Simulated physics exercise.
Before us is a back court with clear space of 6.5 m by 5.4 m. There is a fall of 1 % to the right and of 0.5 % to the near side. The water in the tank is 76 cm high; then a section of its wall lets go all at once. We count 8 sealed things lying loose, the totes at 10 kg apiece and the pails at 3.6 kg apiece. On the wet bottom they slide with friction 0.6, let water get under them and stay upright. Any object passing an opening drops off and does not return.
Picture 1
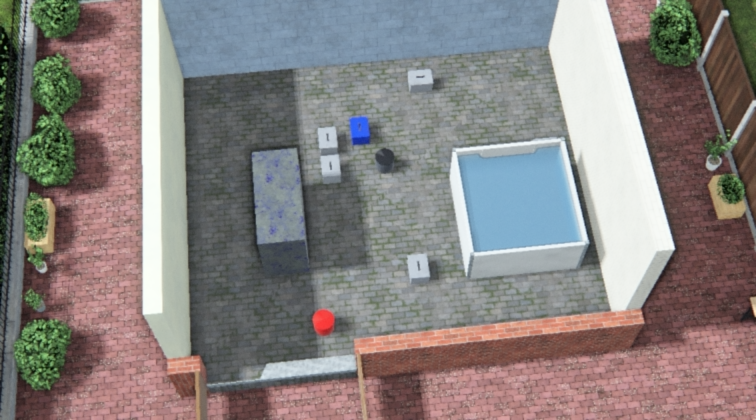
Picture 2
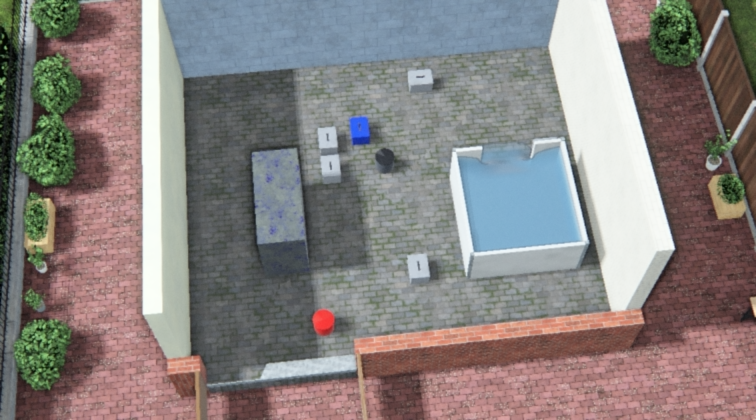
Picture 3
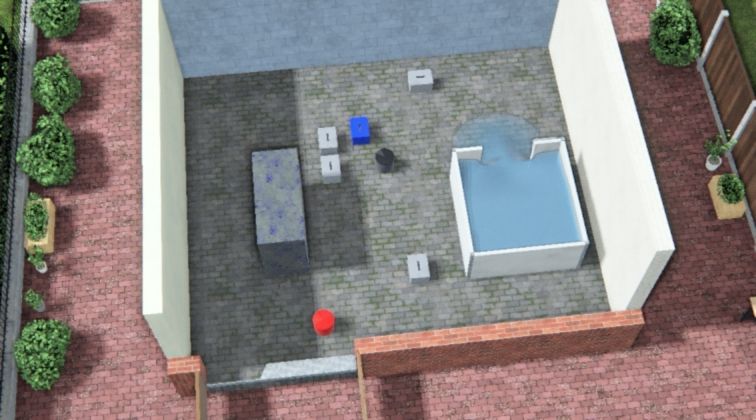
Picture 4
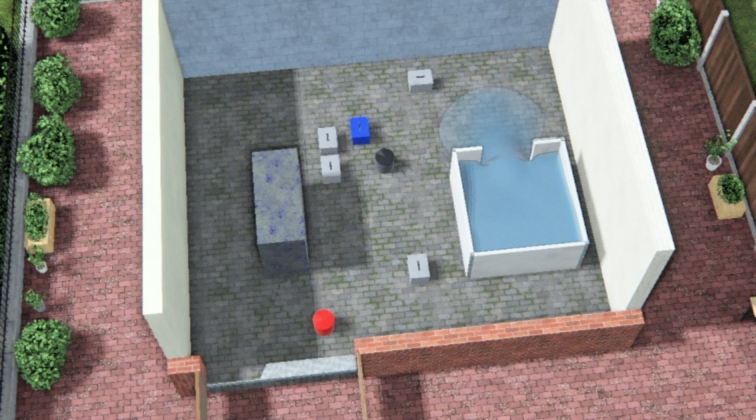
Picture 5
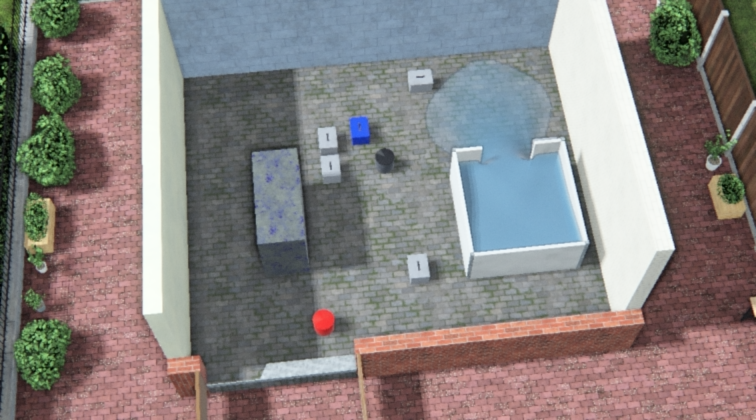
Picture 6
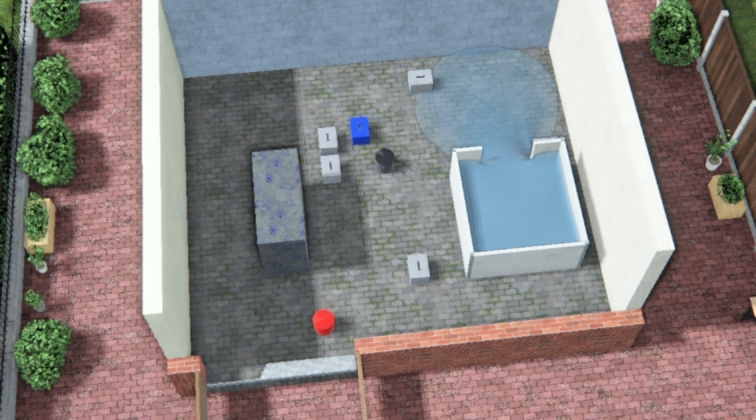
In a walled back court with scattered grey totes, a blue tote and a red pail, a gap opens in the far side of a water-filled tank, and water spreads over the paving while the objects stay still.
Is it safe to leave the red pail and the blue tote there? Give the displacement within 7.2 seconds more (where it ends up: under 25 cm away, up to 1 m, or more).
Final distance check: The red pail remains essentially put and the blue tote advances a modest distance.
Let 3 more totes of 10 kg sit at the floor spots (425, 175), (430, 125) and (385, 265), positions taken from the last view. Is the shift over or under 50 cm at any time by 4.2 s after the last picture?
Going through them in the order asked, they come out shy of the mark, clear of the mark and shy of the mark.
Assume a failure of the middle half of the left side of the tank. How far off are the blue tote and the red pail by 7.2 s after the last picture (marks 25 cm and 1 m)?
Blue tote: Roughly where it was; red pail: Washed well away.
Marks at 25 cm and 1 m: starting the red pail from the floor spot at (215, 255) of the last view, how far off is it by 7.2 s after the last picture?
In the end it is hauled off.
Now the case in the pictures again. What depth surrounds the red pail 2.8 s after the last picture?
Close to 0 centimetres.
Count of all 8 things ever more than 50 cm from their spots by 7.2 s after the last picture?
I count 3.
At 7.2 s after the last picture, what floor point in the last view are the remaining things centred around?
Averaged position, last view: Near pixel (362, 209).
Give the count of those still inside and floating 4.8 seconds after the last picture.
At that point I count 2.
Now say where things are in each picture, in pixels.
The red pail at (323, 319), on the bottom; the blue tote at (359, 127) rests on the ground; water covers 3.1 m2; 0 of 8 have shifted, in the first picture.
The red pail at (323, 319), on the bottom; the blue tote at (359, 127) rests on the ground; water covers 3.7 m2; 0 of 8 have shifted, in the second picture.
The red pail at (323, 319), on the bottom; the blue tote at (359, 127), on the bottom; water covers 4.4 m2; 0 of 8 have shifted, in the third picture.
The red pail at (323, 319) rests on the ground; the blue tote at (359, 127) rests on the ground; water covers 5.4 m2; 0 of 8 have shifted, in the fourth picture.
The red pail at (323, 319) rests on the ground; the blue tote at (359, 127), on the bottom; water covers 6.7 m2; 0 of 8 have shifted, in the fifth picture.
The red pail at (323, 319), on the bottom; the blue tote at (359, 127) rests on the ground; 7.9 m2 under water; 0 of 8 have shifted, in the sixth picture.
Then, 0.9 s after the last picture the red pail is near (323, 319), 0.0 m from its start, aground; the blue tote is near (359, 127), 0.0 m from its start, aground; 0 of 8 are out; 1 afloat.
Then, 2.8 s after the last picture the red pail is near (323, 319), 0.0 m from its start, aground; the blue tote is near (355, 135), 0.2 m from its start, aground; 0 of 8 are out; 1 afloat.
Then, 4.8 s after the last picture the red pail is near (323, 319), 0.0 m from its start, aground; the blue tote is near (351, 157), 0.6 m from its start, aground; 0 of 8 are out; 2 afloat.
Then, 7.2 s after the last picture the red pail is near (323, 319), 0.0 m from its start, aground; the blue tote is near (351, 162), 0.7 m from its start, aground; 0 of 8 are out; 0 afloat.
